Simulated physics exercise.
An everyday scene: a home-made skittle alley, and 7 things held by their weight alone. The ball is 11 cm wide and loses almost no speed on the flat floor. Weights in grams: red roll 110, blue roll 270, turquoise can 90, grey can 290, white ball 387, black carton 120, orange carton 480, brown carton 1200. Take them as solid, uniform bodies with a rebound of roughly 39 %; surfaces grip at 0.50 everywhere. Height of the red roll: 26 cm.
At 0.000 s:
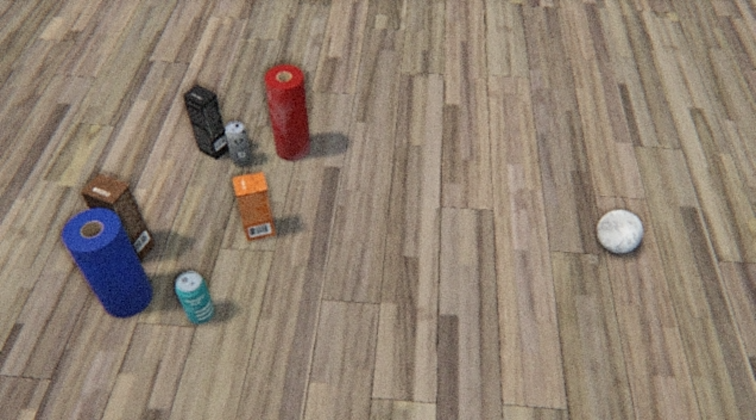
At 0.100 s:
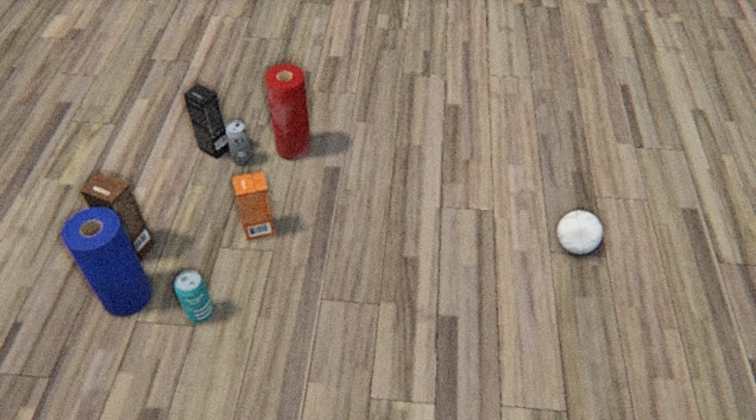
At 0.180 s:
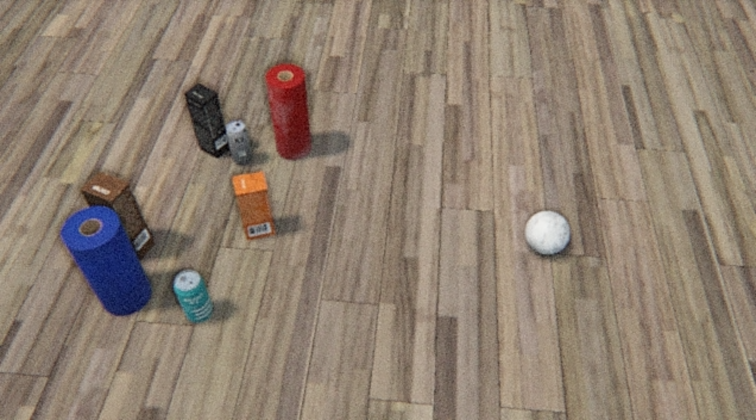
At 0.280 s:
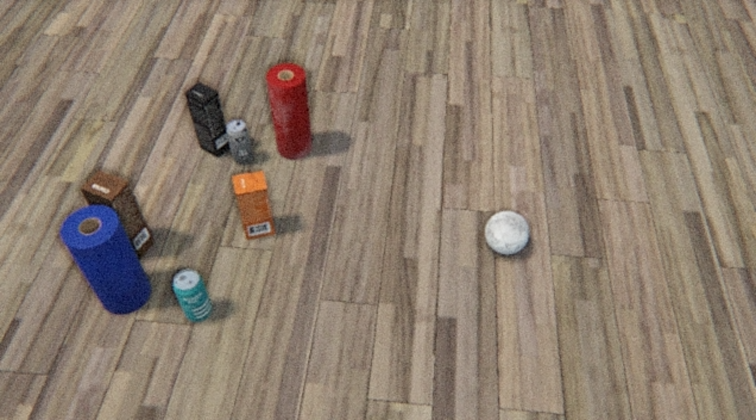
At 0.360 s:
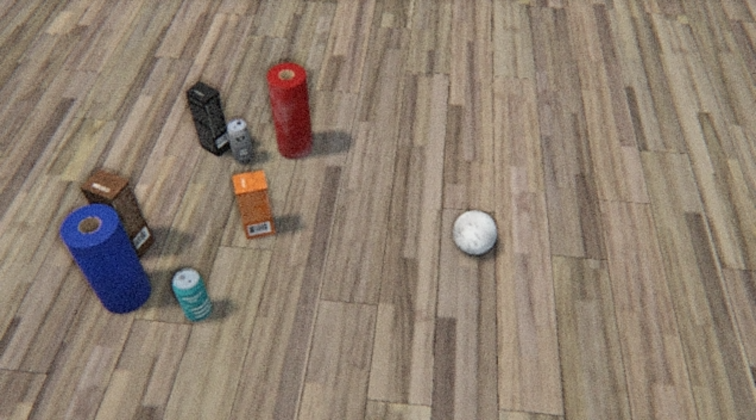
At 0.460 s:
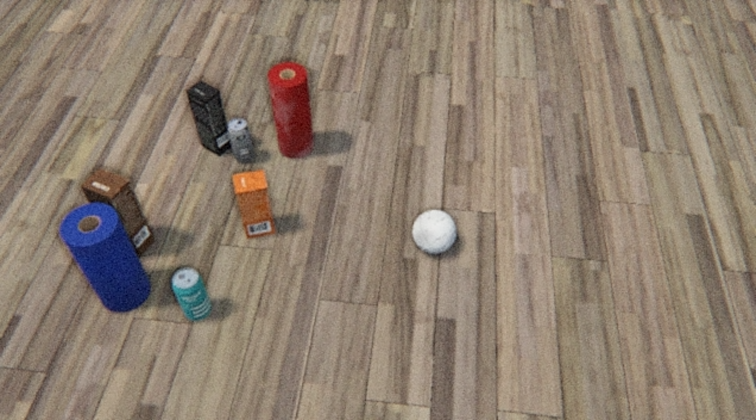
A white ball rolls over a wood-plank floor, seen from above at an angle, starting at the right. On the left stand a tall red roll and a blue roll, black, brown and orange cartons, and a grey and a turquoise can. The ball moves steadily leftward to just right of the middle, while the standing things keep their places and the view hardly shifts.
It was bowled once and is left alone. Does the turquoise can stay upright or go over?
The turquoise can stays upright.
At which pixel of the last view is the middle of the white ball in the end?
At about (165, 281).
Around 0.66 s, ball has run 67 cm; white ball near (354, 229).
Around 1.06 s, ball has run 90 cm; white ball near (260, 243).
Around 1.56 s, ball has run 106 cm; white ball near (194, 272); turquoise can shifted 2 cm near (187, 300); orange carton shifted 2 cm.
Finally (2.8 s), all 7 still in place (within 8 cm). Final places as that camera would see them, turquoise can near (185, 300).
